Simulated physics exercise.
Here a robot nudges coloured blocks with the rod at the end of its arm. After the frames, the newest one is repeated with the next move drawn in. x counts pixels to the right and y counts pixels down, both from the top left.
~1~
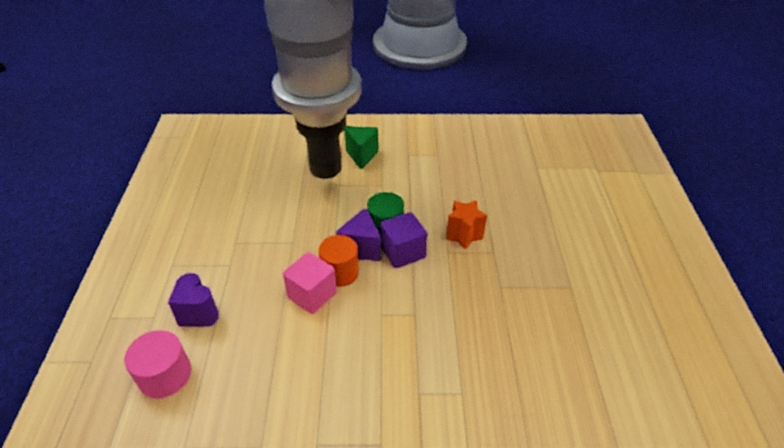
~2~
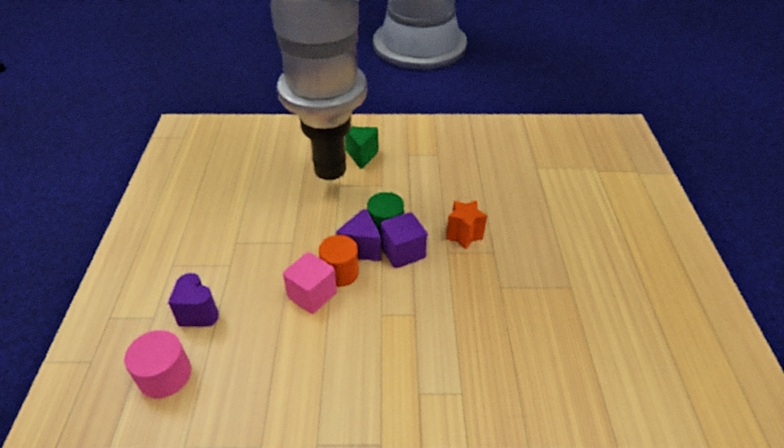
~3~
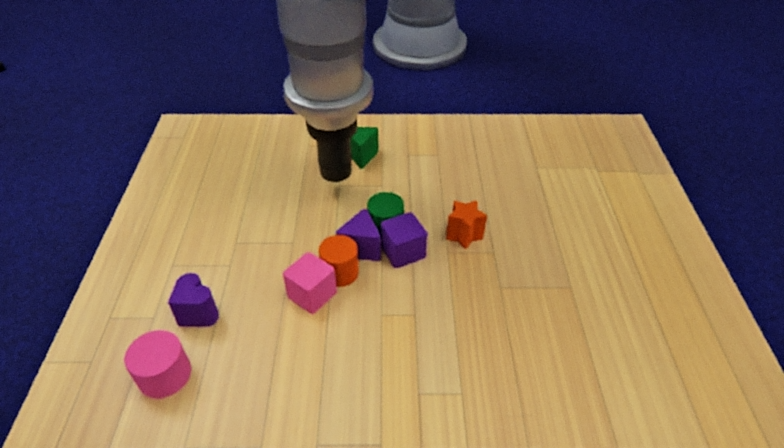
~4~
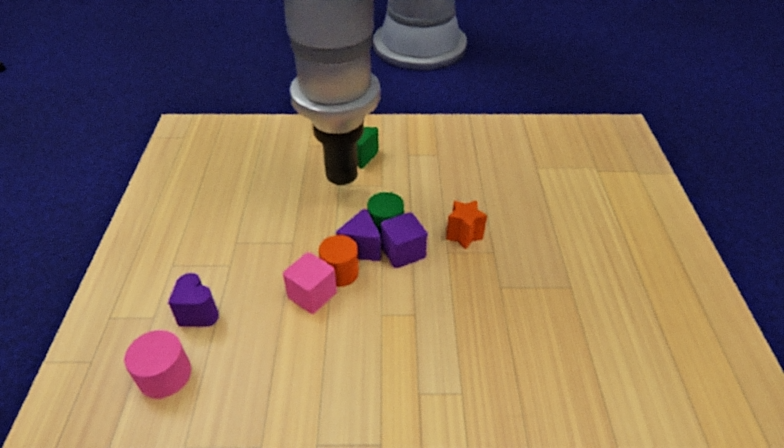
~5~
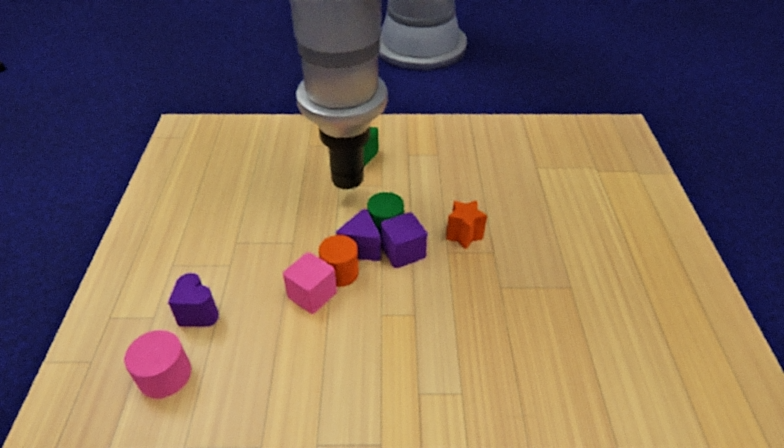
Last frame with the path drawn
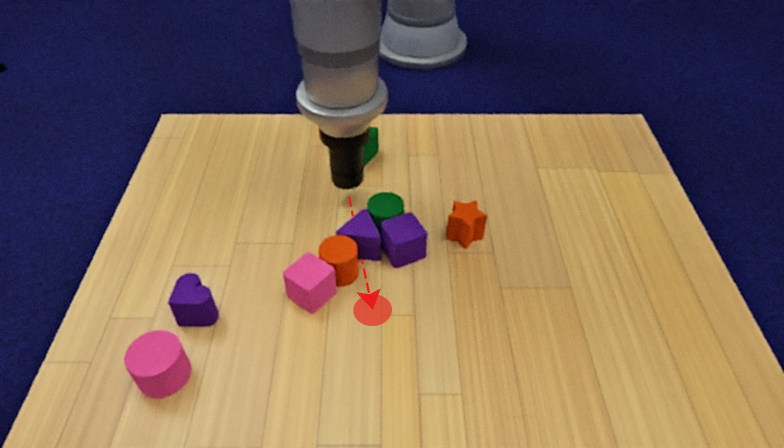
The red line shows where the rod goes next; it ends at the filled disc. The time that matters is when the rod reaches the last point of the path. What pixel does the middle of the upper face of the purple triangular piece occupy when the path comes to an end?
The middle of its upper face will lie at (403, 302).
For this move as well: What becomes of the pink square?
It is carried off its spot.
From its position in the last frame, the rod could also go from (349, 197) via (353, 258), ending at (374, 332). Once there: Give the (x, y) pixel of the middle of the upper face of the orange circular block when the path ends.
That would be at about pixel (336, 327).
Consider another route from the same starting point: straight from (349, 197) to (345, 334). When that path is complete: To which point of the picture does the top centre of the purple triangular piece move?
The middle of its upper face should be somewhere near (377, 250).
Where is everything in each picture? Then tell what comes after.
The first picture shows lower end of the rod (326, 170), tops of blocks, pink square (308, 270), orange circular block (338, 249), purple triangular piece (360, 225), green circular block (386, 204), purple square (404, 228).
The second picture shows rod (331, 171), blocks as before.
The third picture shows rod (336, 173), blocks as before.
The fourth picture shows rod (342, 176), blocks as before.
The fifth picture shows rod (348, 180), pink square (308, 270), orange circular block (338, 249), purple triangular piece (360, 225), green circular block (386, 204), purple square (404, 228).
The drawn path runs from (349, 197) to (373, 310).
What follows on the original path. One third of the way, rod (355, 213); purple triangular piece (362, 230), turned 15° clockwise; green circular block (392, 207); purple square (410, 232).
Two thirds of the way, rod (363, 251); pink square (296, 280), turned 25° clockwise; orange circular block (338, 275); purple triangular piece (381, 267), turned 30° clockwise; green circular block (392, 207); purple square (411, 232), turned 10° clockwise.
At the end, rod (372, 293); pink square (293, 283), turned 35° clockwise; orange circular block (334, 301); purple triangular piece (402, 302); green circular block (392, 207); purple square (411, 232), turned 10° clockwise.
